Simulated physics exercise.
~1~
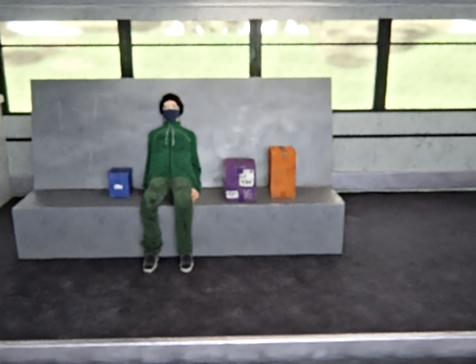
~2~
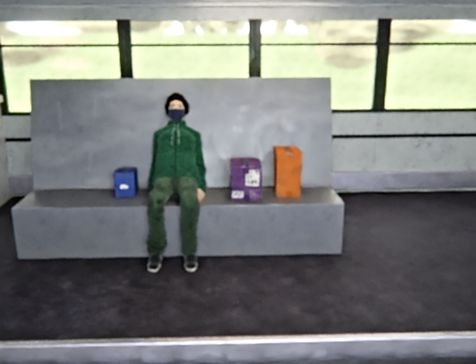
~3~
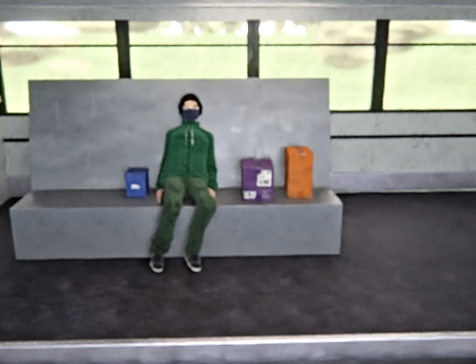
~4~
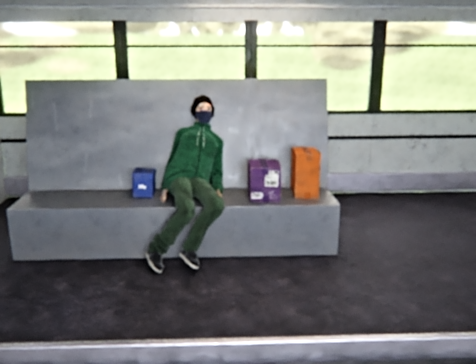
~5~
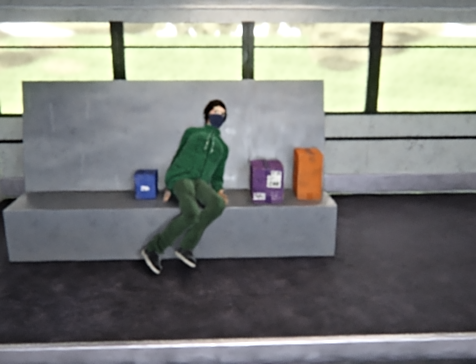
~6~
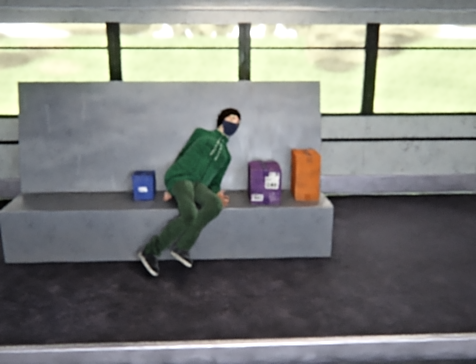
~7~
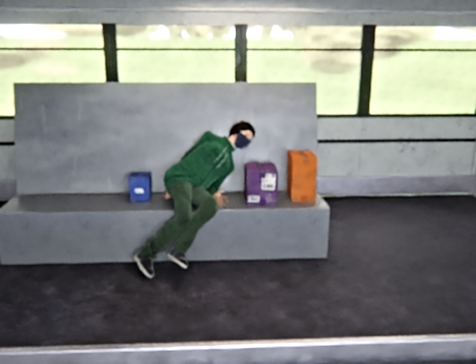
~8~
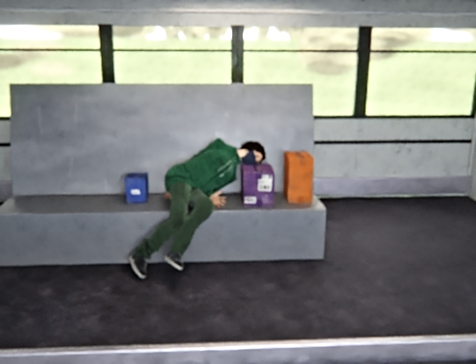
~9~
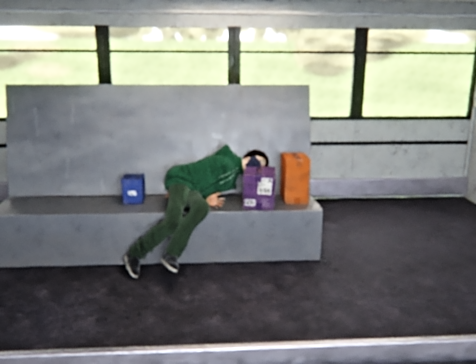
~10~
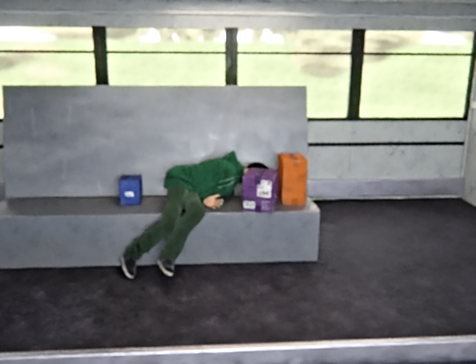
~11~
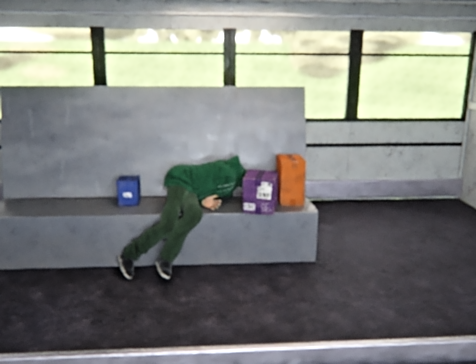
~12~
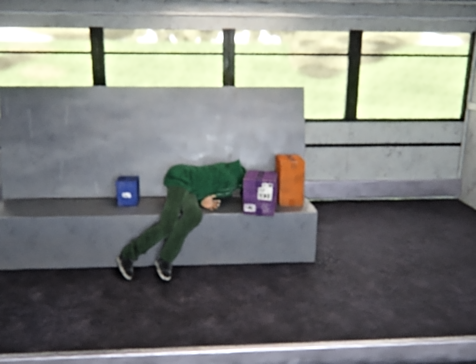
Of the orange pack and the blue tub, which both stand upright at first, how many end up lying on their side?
None of them do. The orange pack and the blue tub are both still standing upright on the bench at the end.
